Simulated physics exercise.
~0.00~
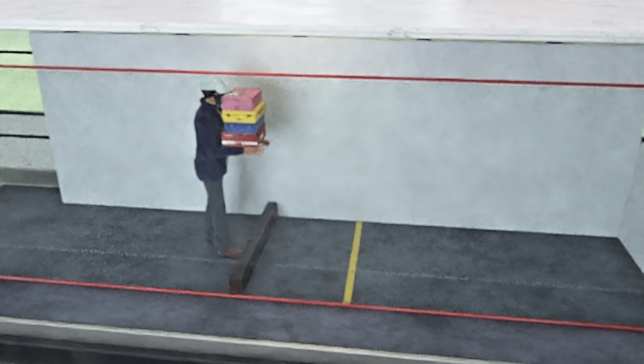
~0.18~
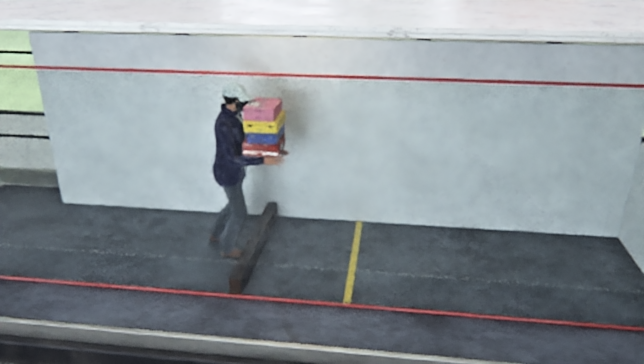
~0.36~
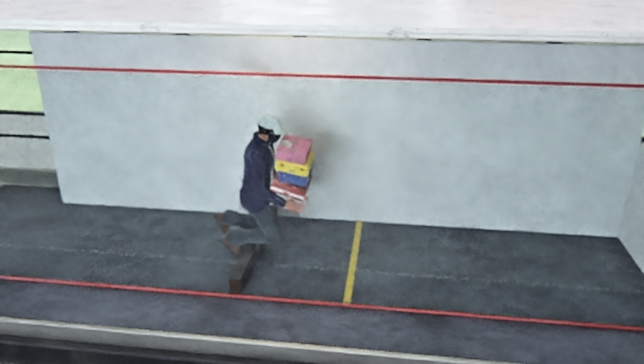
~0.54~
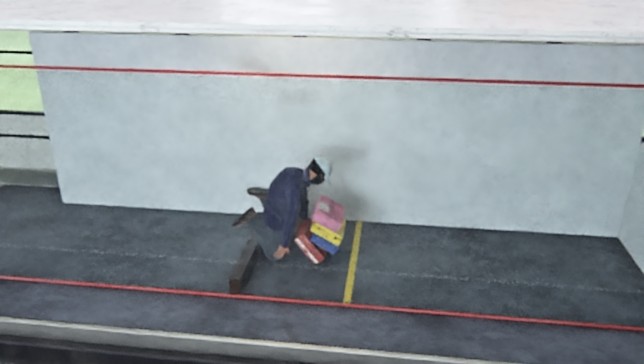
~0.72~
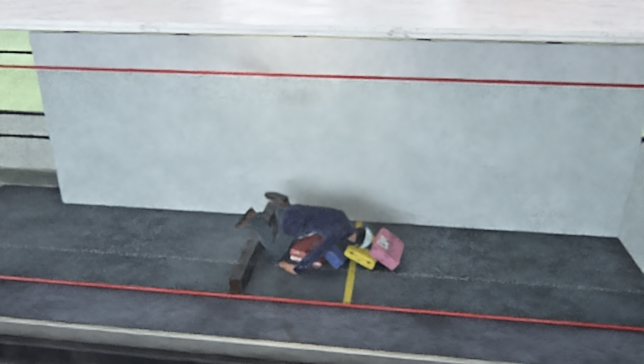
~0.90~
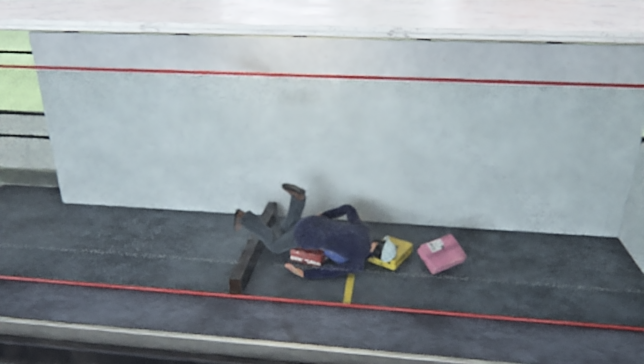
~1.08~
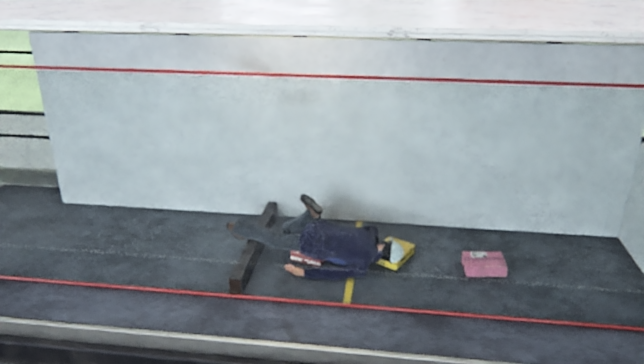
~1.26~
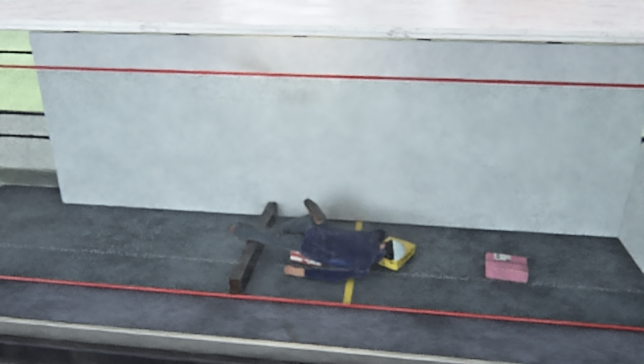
A person carrying a stack of coloured boxes pitched forward to the right over a low dark bar and collapsed on the floor, ending with the red and blue boxes short of the yellow line, and the yellow and pink ones beyond it.
